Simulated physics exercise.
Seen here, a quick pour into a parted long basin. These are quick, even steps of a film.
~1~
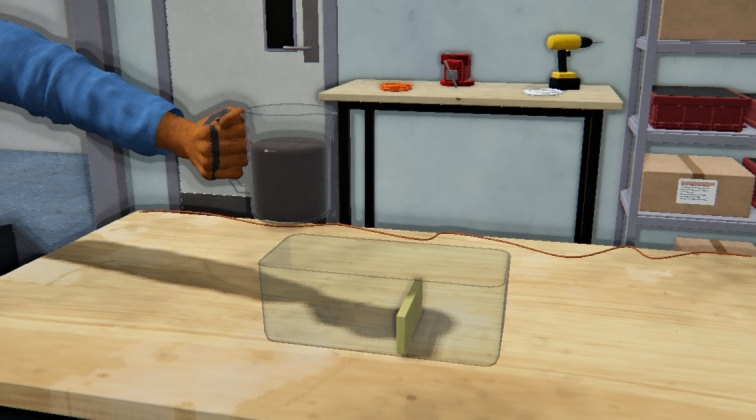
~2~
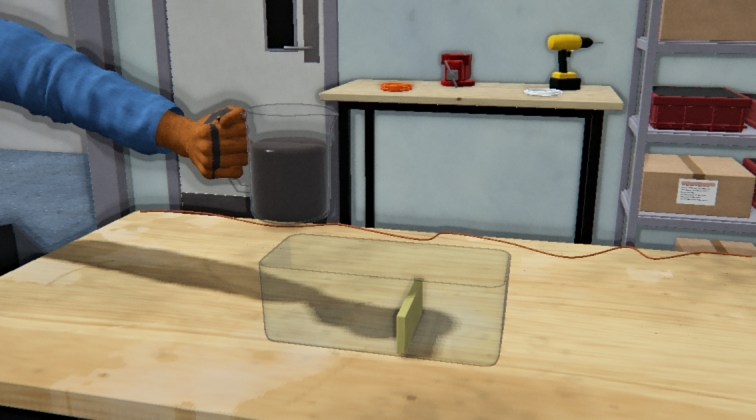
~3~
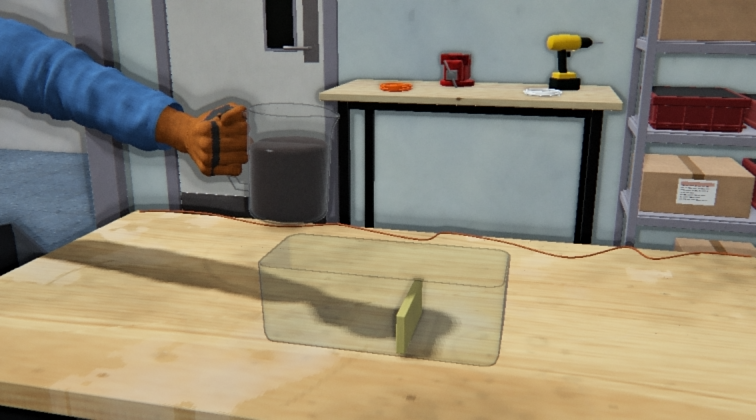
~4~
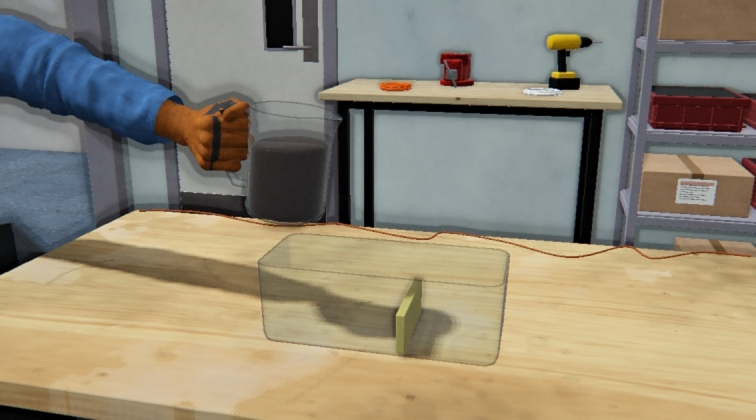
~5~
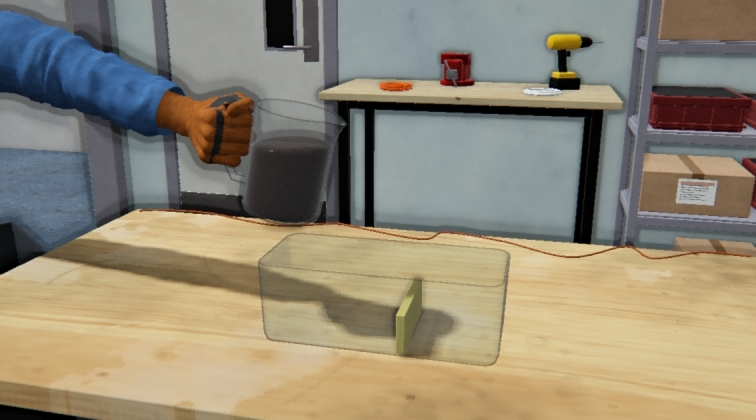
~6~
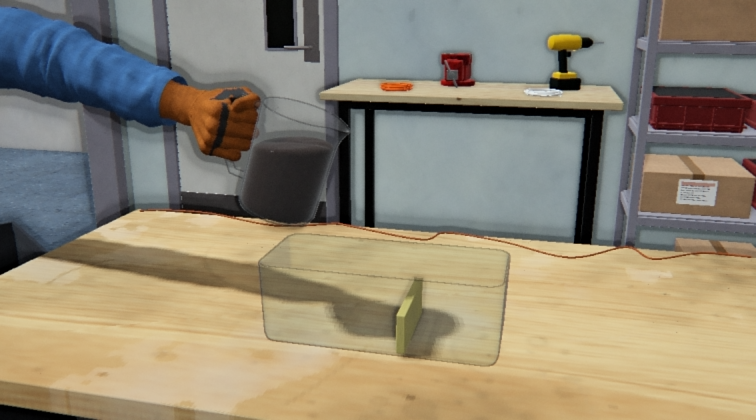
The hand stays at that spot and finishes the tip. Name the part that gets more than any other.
It is the left one.
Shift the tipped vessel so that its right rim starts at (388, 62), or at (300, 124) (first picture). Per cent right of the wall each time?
The first gives 80 %, the second 5 %.
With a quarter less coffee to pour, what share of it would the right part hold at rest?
Close to 5 per cent.
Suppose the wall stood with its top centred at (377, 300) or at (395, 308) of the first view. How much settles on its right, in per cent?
First some 70, then 35 per cent.
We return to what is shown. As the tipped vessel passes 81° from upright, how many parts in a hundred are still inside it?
Close to 85 per cent.
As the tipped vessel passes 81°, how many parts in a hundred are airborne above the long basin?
Roughly 15 in a hundred.
A moment on, the tilt is 81° and 86 per cent is still to pour, 1 is left of the wall and 0 right of it.
Next, the tilt is 111° and 25 per cent is still to pour, 56 is left of the wall and 0 right of it.
Then the tilt is 113° and 1 per cent is still to pour, 87 is left of the wall and 2 right of it.
Later the tilt is 113° and 0 per cent is still to pour, 90 is left of the wall and 2 right of it.
In the end 90 per cent lies left of the wall, 2 right of it and 7 outside.
